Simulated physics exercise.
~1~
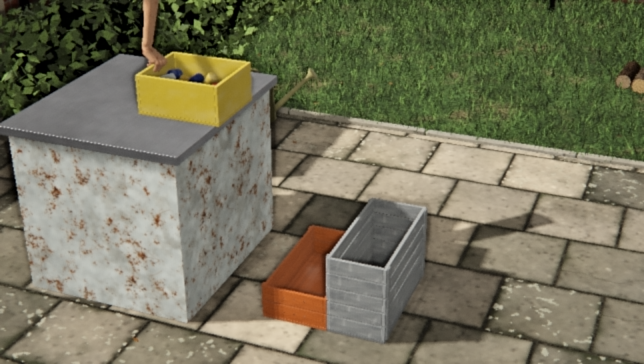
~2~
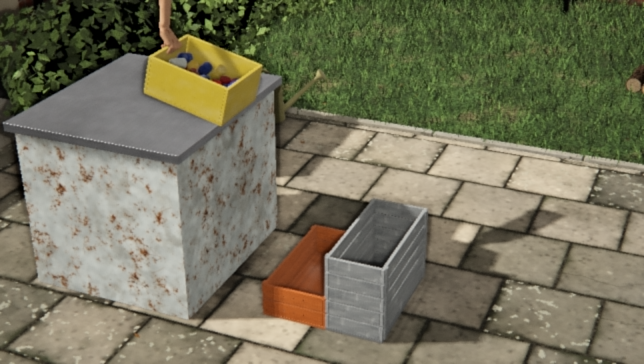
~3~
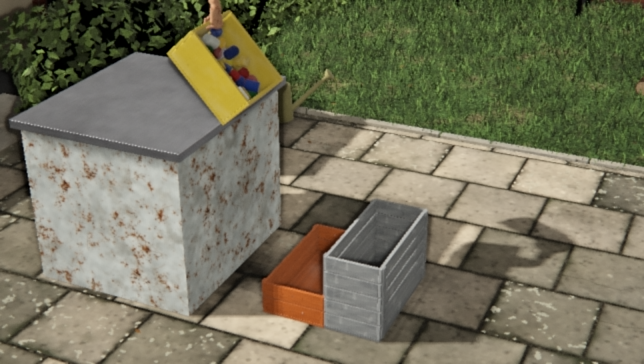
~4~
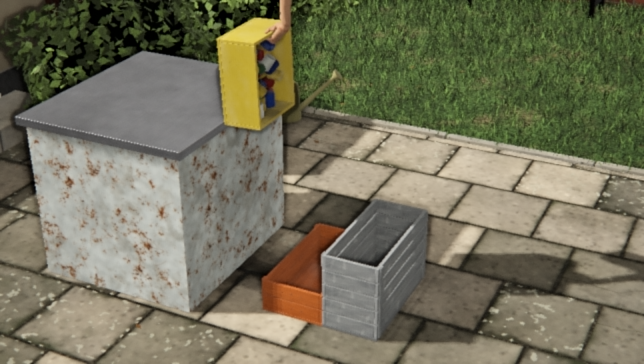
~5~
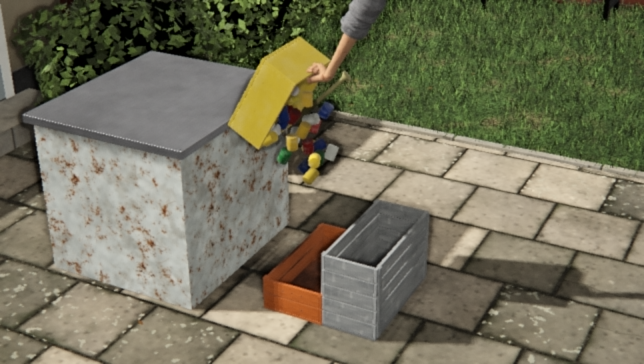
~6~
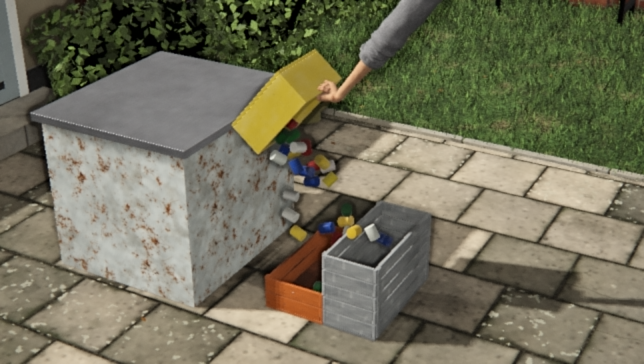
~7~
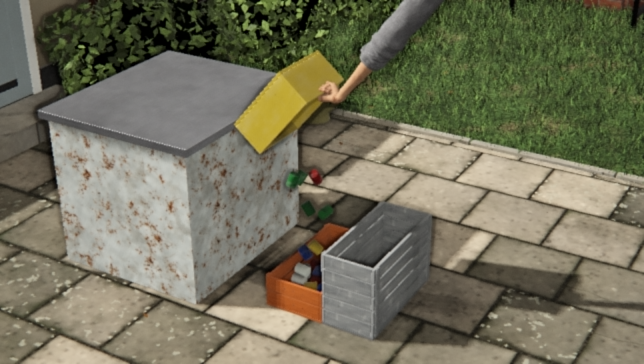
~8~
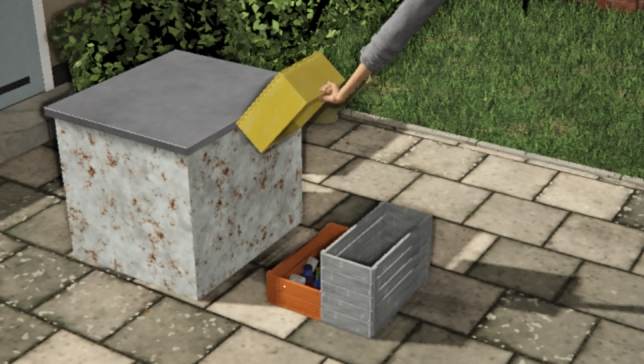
A yellow tote on a bench top is lifted and tipped to the right by a hand, spilling small colourful jars that tumble towards an orange tub and a grey trough below; most end in the orange tub, while the tote stays tilted.
